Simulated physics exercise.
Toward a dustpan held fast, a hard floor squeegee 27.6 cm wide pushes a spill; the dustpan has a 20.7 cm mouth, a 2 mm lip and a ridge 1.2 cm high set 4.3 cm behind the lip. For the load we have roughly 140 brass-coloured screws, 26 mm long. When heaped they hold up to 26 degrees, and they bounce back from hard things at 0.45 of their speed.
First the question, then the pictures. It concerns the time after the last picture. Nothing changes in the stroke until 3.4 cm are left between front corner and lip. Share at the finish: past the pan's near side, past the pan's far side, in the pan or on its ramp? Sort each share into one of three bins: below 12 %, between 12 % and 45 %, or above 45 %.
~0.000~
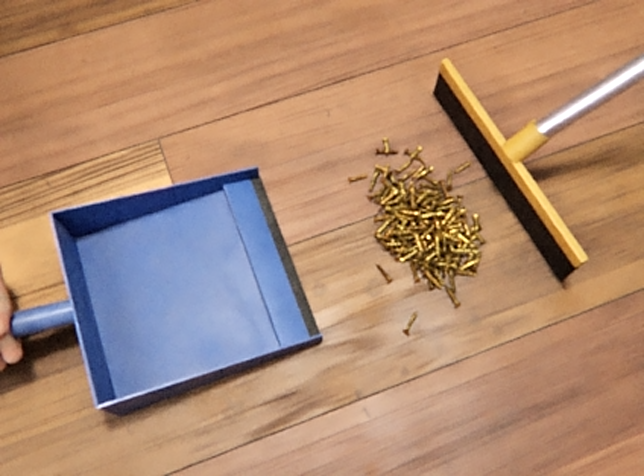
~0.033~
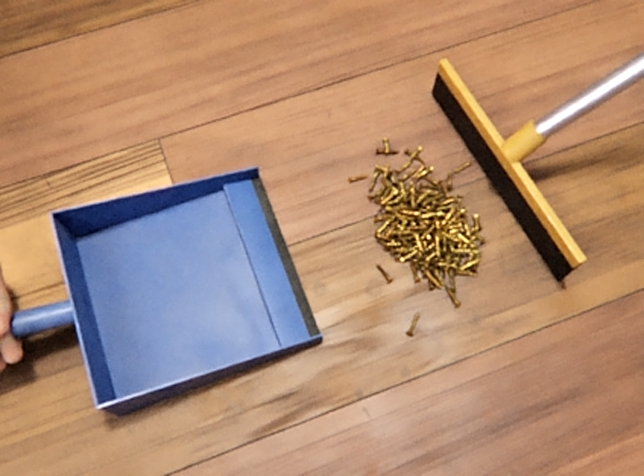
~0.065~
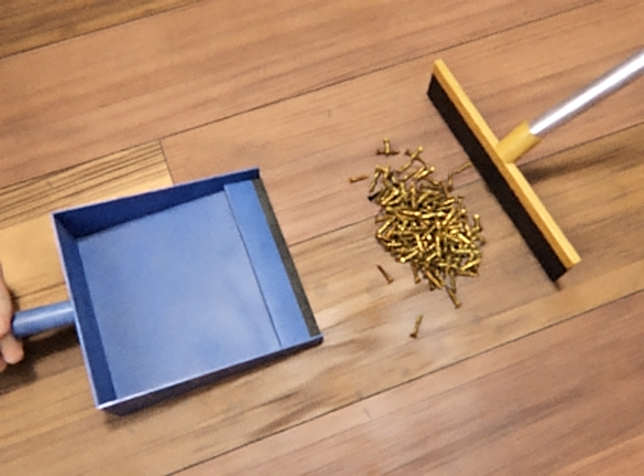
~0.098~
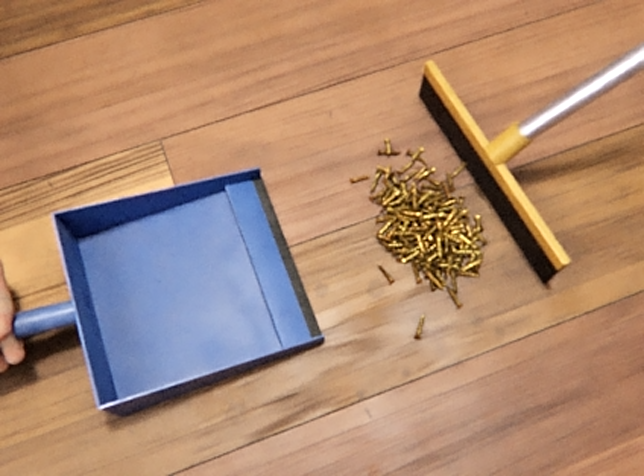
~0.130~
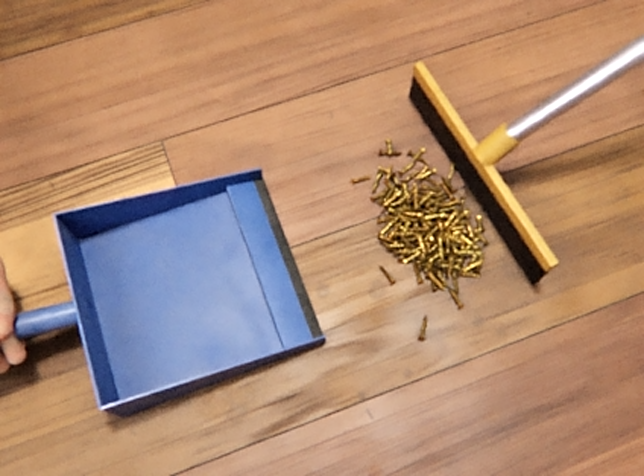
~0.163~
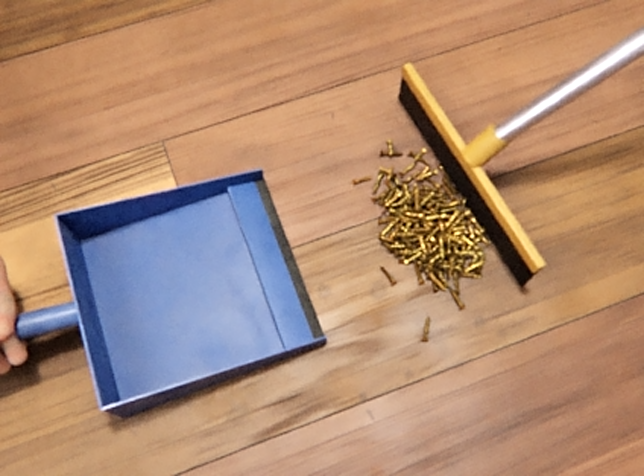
Near side: Below 12 %; far side: Below 12 %; pan: Below 12 %.
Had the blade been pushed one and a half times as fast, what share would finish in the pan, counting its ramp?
In that case close to 10 per cent.
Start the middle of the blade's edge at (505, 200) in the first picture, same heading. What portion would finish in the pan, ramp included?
Roughly 10 percent, ramp included.
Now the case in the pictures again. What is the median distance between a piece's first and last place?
14 cm, roughly.
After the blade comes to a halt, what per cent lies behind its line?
Some 5 per cent.
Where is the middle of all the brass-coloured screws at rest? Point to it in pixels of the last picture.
Near (316, 249).
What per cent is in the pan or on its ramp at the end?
Some 5 per cent.
After 0.36 s, middle of the blade 13 cm from the lip; 0 % over the lip, far side 0 %, near side 5 %.
After 0.49 s, middle of the blade 7 cm from the lip; 0 % over the lip, far side 0 %, near side 5 %.
Then, at 0.75 s, middle of the blade 5 cm from the lip; 5 % over the lip, far side 5 %, near side 5 %.
In the end, at 1.2 s, near side 5 %, far side 5 %, pan 5 %, in front of the lip or behind the blade 85 %.
